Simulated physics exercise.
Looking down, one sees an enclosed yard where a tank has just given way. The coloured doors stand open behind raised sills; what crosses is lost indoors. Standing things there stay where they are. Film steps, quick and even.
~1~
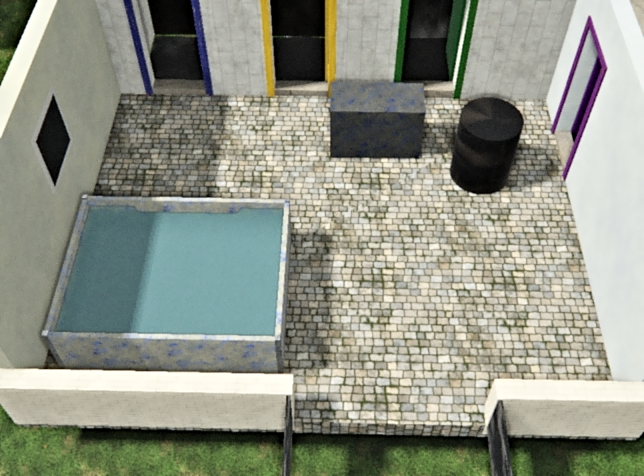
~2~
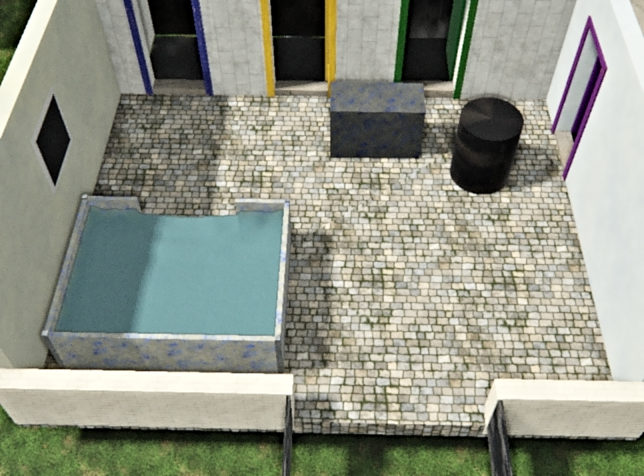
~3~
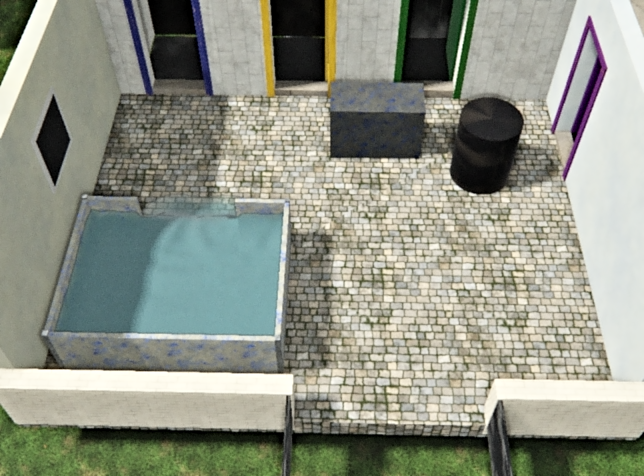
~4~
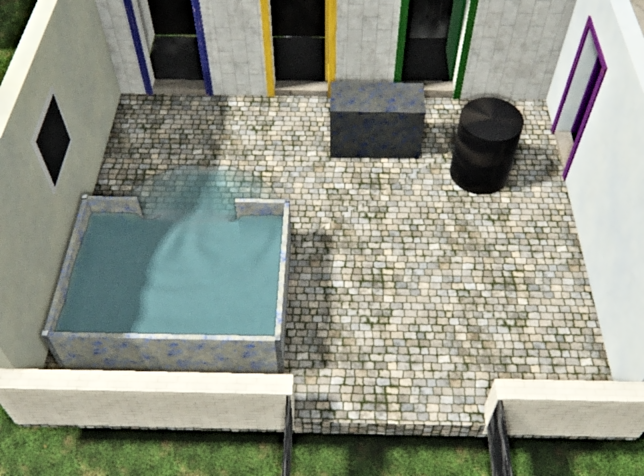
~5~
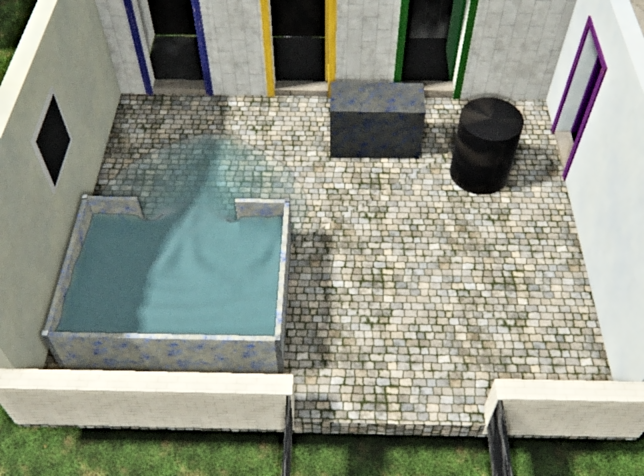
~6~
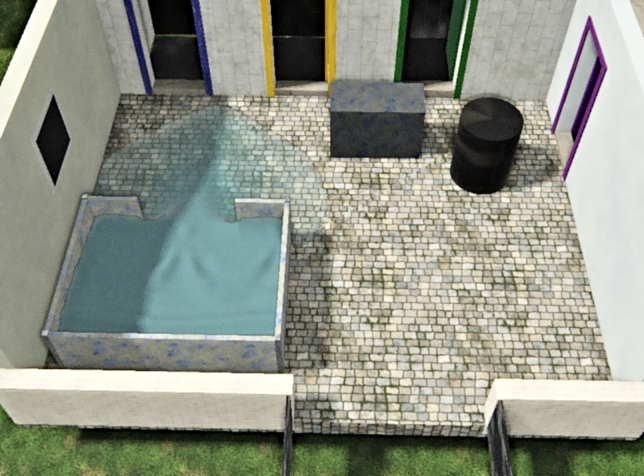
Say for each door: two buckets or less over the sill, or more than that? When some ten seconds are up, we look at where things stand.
In the end green door: At most two buckets. Yellow door: Over two buckets. Blue door: Over two buckets. Purple door: Over two buckets.
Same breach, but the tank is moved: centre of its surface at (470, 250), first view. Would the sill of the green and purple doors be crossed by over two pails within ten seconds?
One by one: The green door goes over; the purple door lets more in.
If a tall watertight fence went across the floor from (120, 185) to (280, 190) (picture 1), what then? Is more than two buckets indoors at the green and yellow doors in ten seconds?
As I read it, the green one remains below while the yellow one remains below.
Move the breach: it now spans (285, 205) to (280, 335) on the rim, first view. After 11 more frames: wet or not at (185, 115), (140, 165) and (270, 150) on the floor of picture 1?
One by one: Unsoaked; unsoaked; unsoaked.
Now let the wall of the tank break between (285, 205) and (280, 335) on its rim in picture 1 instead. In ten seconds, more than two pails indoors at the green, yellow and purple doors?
So, taking them in turn: Green door doesn't reach it, yellow door doesn't reach it, purple door tops the limit.
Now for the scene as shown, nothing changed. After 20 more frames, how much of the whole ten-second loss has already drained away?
50 per cent.
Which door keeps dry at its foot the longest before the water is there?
That would be the door marked purple.
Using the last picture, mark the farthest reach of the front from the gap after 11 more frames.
Somewhere near (464, 99).
A moment on, water covers 30 % of the floor; the green door not reached, the yellow door under two buckets in, the blue door over two buckets in, the purple door not reached.
Next, water covers 40 % of the floor; the green door wet at the sill, nothing in, the yellow door over two buckets in, the blue door far over two buckets in, the purple door not reached.
Then, water covers 50 % of the floor; the green door wet at the sill, nothing in, the yellow door far over two buckets in, the blue door far over two buckets in, the purple door under two buckets in.
Later, water covers 75 % of the floor; the green door wet at the sill, nothing in, the yellow door far over two buckets in, the blue door far over two buckets in, the purple door over two buckets in.
In the end, water covers 100 % of the floor; the green door wet at the sill, nothing in, the yellow door far over two buckets in, the blue door far over two buckets in, the purple door far over two buckets in.
